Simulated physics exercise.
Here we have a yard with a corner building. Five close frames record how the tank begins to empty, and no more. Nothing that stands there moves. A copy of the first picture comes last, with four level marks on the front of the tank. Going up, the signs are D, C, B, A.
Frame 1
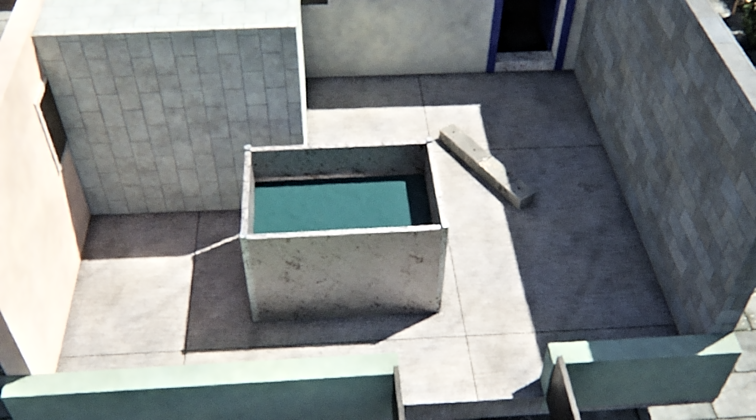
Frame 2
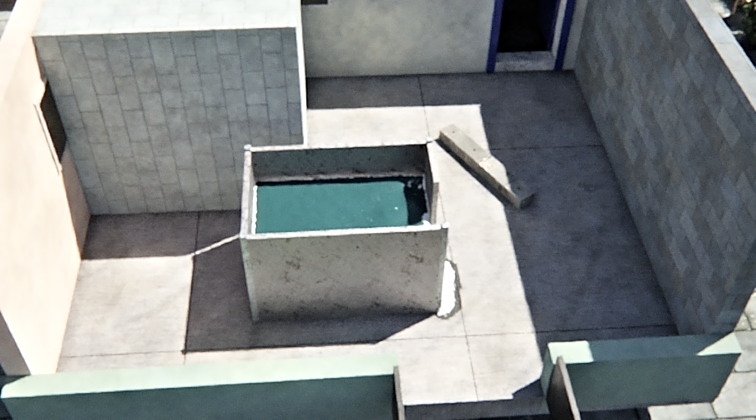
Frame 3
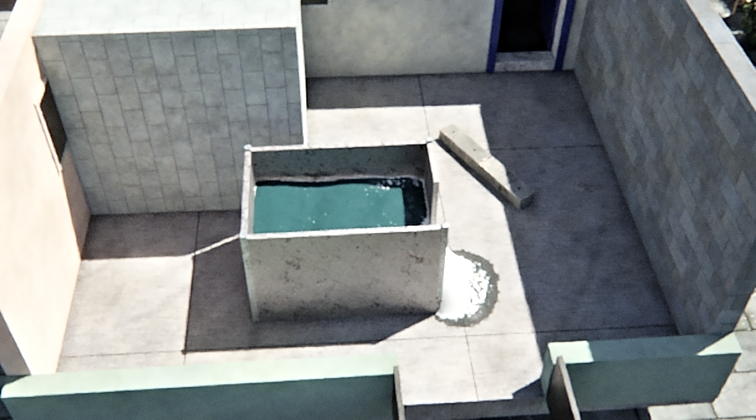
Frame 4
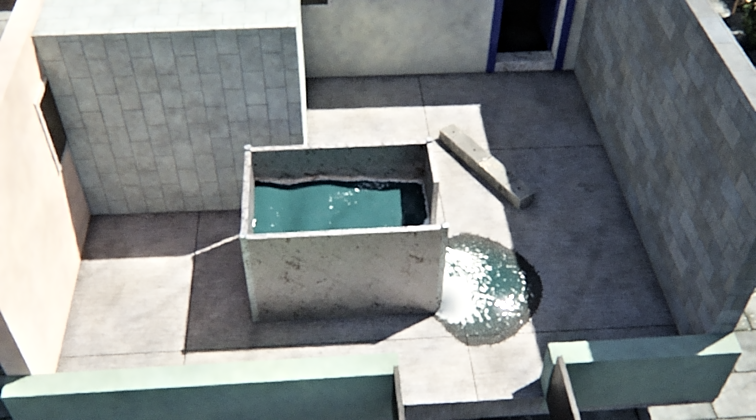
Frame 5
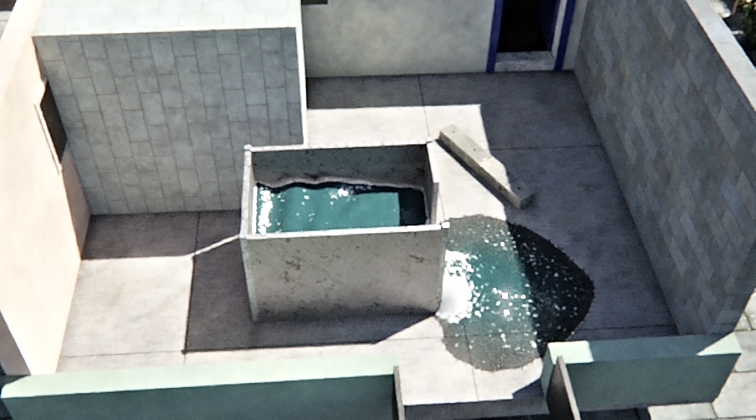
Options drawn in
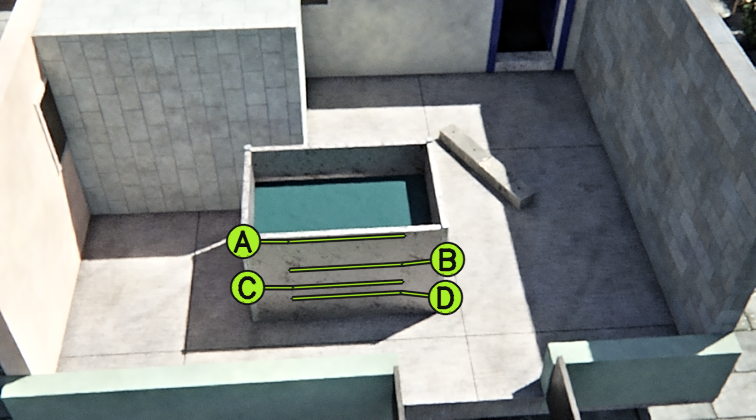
In a sunlit walled yard with a corner building and a blue-framed doorway, green water sits still in a square concrete tank. Water then emerges at the tank's right side, forming a small bright patch, and the level inside drops as the glittering pool widens rightward across the paving into shadow.
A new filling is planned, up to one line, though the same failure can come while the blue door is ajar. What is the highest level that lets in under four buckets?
It is B.
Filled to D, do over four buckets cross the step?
No, not at all.
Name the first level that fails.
It is A.
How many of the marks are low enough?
Three of them.
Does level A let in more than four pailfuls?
Yes, it does.
In lime, A at (346, 238); B at (346, 267); C at (347, 284); D at (347, 295); from the bottom up D, C, B, A.
Choosing A, about 14 bucketfuls get in.
Choosing B, a splash gets over, under a bucket.
Choosing C, nothing gets over.
Choosing D, nothing gets over.
